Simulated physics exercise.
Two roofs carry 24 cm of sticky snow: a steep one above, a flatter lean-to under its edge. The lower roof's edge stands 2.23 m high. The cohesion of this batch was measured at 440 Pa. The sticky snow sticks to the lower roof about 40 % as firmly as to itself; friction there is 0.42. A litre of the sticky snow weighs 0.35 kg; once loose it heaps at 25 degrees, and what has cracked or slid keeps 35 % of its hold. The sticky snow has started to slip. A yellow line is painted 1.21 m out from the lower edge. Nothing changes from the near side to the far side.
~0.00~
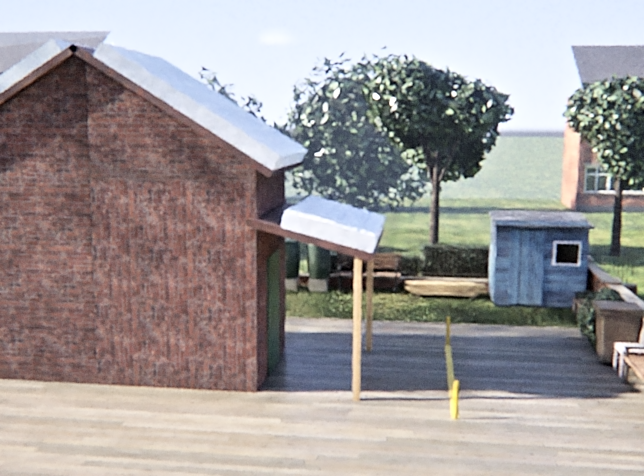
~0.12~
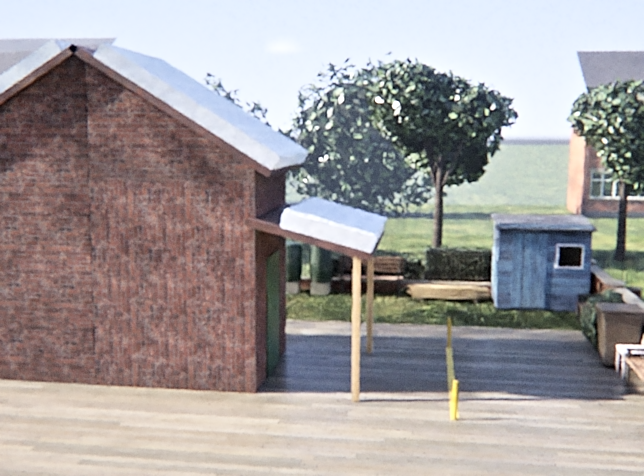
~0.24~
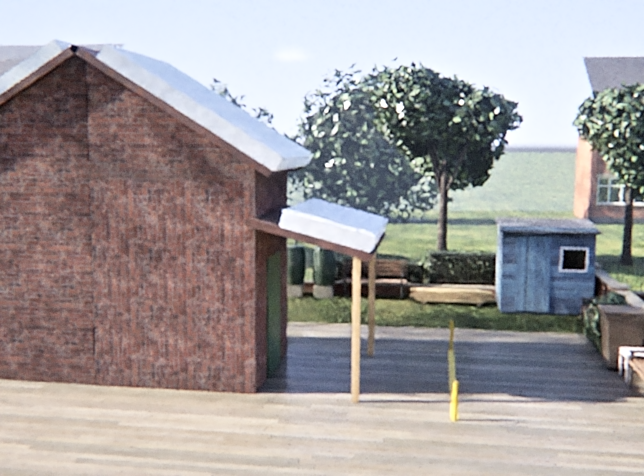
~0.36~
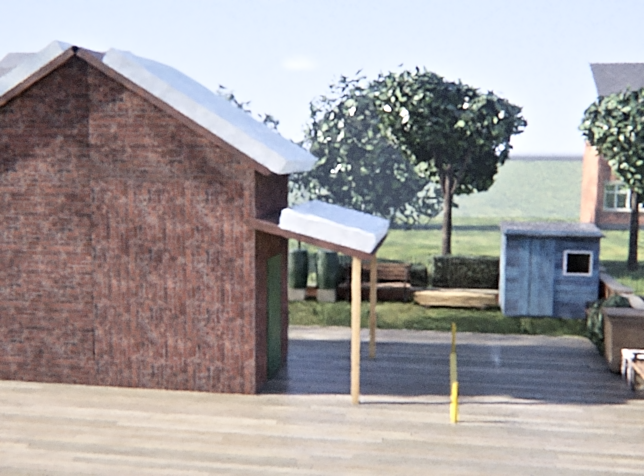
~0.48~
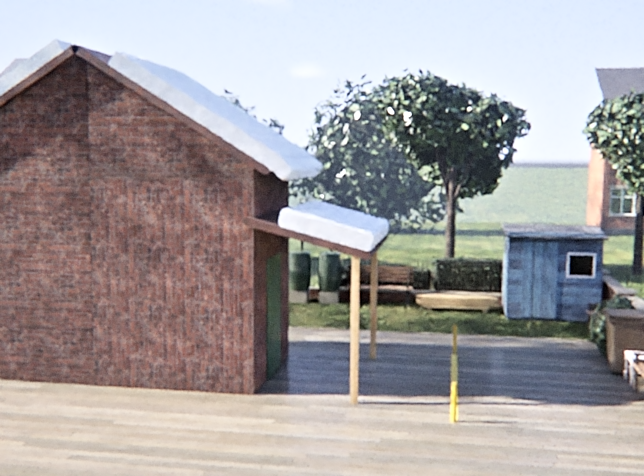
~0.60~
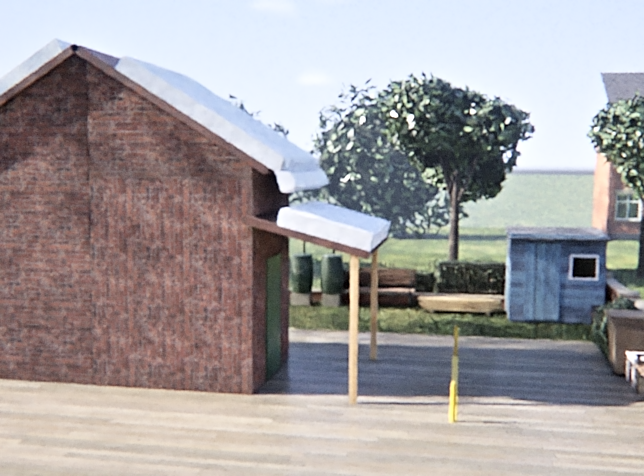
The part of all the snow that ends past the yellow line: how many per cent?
About 44 %.
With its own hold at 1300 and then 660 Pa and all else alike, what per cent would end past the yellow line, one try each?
In that order: 4 %, 30 %.
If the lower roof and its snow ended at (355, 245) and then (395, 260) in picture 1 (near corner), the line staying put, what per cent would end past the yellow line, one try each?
In turn about 45 %, 35 %.
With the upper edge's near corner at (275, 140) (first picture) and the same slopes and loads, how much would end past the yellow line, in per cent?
It would be near 55 %.
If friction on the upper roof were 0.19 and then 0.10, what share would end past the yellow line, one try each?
In turn about 55 %, 55 %.
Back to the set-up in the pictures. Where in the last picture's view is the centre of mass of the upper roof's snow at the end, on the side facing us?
Around (463, 368).
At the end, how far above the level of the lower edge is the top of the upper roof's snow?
About 0.6 m.
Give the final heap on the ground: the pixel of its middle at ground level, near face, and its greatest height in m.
Near (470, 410), some 0.3 m high.
By 1.13 s, none is below the lower edge and 0 % is past the line.
By 1.75 s, 4 % is below the lower edge and 0 % is past the line.
By 2.38 s, 60 % is below the lower edge and 27 % is past the line.
By 3.00 s, 72 % is below the lower edge and 44 % is past the line.
By 3.80 s, at the end, 72 % is below the lower edge and 44 % is past the line.
